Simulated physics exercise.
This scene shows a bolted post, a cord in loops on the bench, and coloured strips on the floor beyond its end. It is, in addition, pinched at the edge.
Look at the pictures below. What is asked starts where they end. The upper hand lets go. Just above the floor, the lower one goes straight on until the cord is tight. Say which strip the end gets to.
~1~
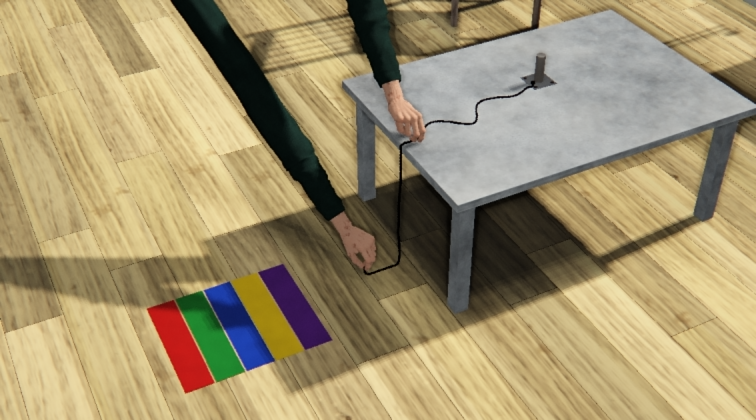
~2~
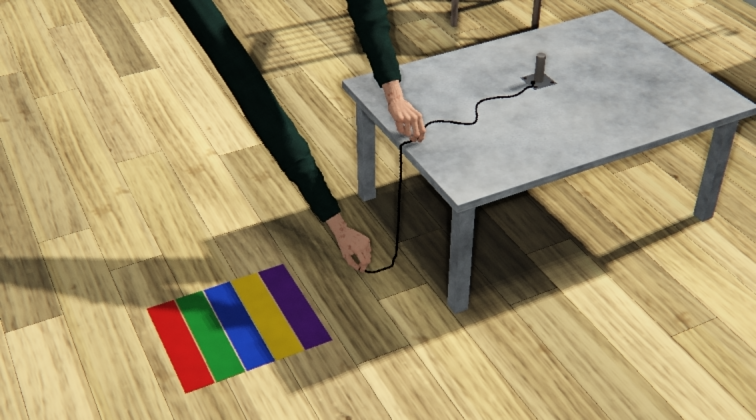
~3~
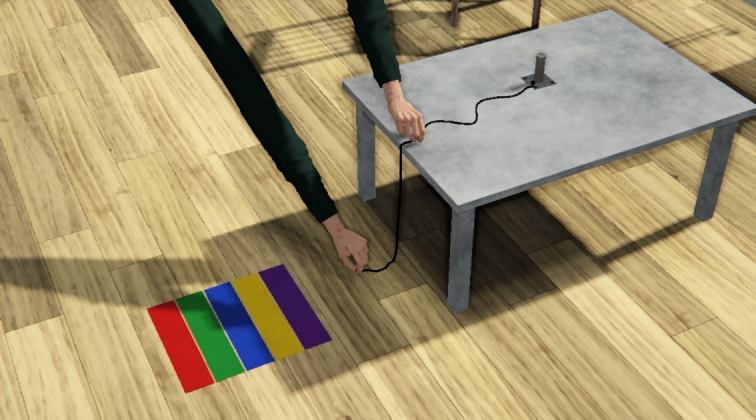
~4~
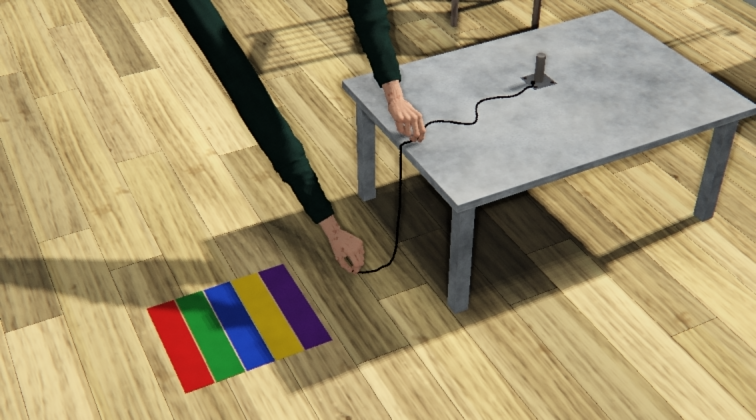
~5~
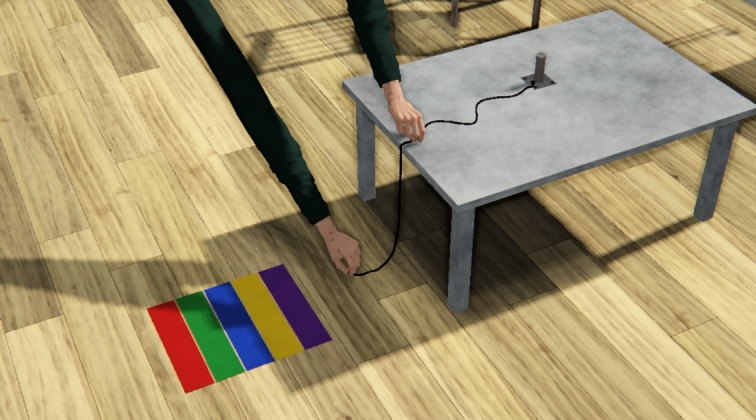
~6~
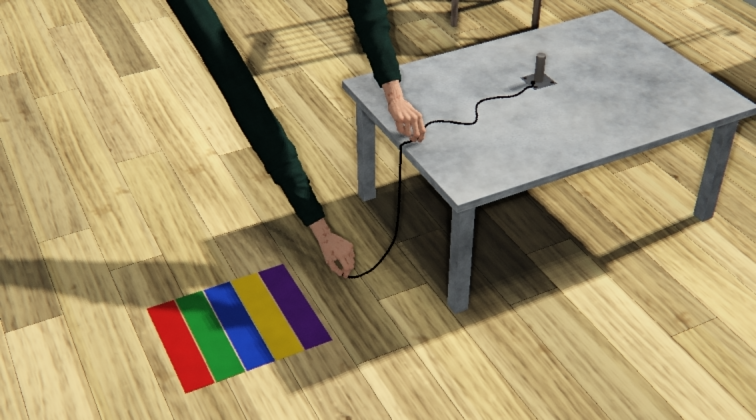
It gets to the blue strip.
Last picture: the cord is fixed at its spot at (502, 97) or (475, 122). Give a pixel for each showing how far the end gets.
In order: Close to (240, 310) and close to (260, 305).
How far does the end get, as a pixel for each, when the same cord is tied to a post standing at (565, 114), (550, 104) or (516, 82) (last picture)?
One per try, in order: (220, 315), (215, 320), (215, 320).
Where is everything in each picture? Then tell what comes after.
End (365, 267); purple (310, 330); yellow (282, 340); blue (253, 351); green (223, 361); red (193, 372), in the first picture.
End (360, 269); cord through (520, 94) (476, 110) (434, 122) (401, 154) (399, 205) (396, 255), in the second picture.
End (357, 270), in the third picture.
End (353, 271); cord through (520, 94) (476, 110) (434, 122) (401, 154) (400, 204) (394, 255), in the fourth picture.
End (349, 273), in the fifth picture.
End (343, 275); cord through (520, 94) (476, 110) (434, 122) (401, 154) (399, 204) (384, 257), in the sixth picture.
A little later, end near (297, 290); over purple.
Next, end near (259, 303); over yellow.
When it is tight, end near (236, 311); over blue. It gets as far as the blue strip.
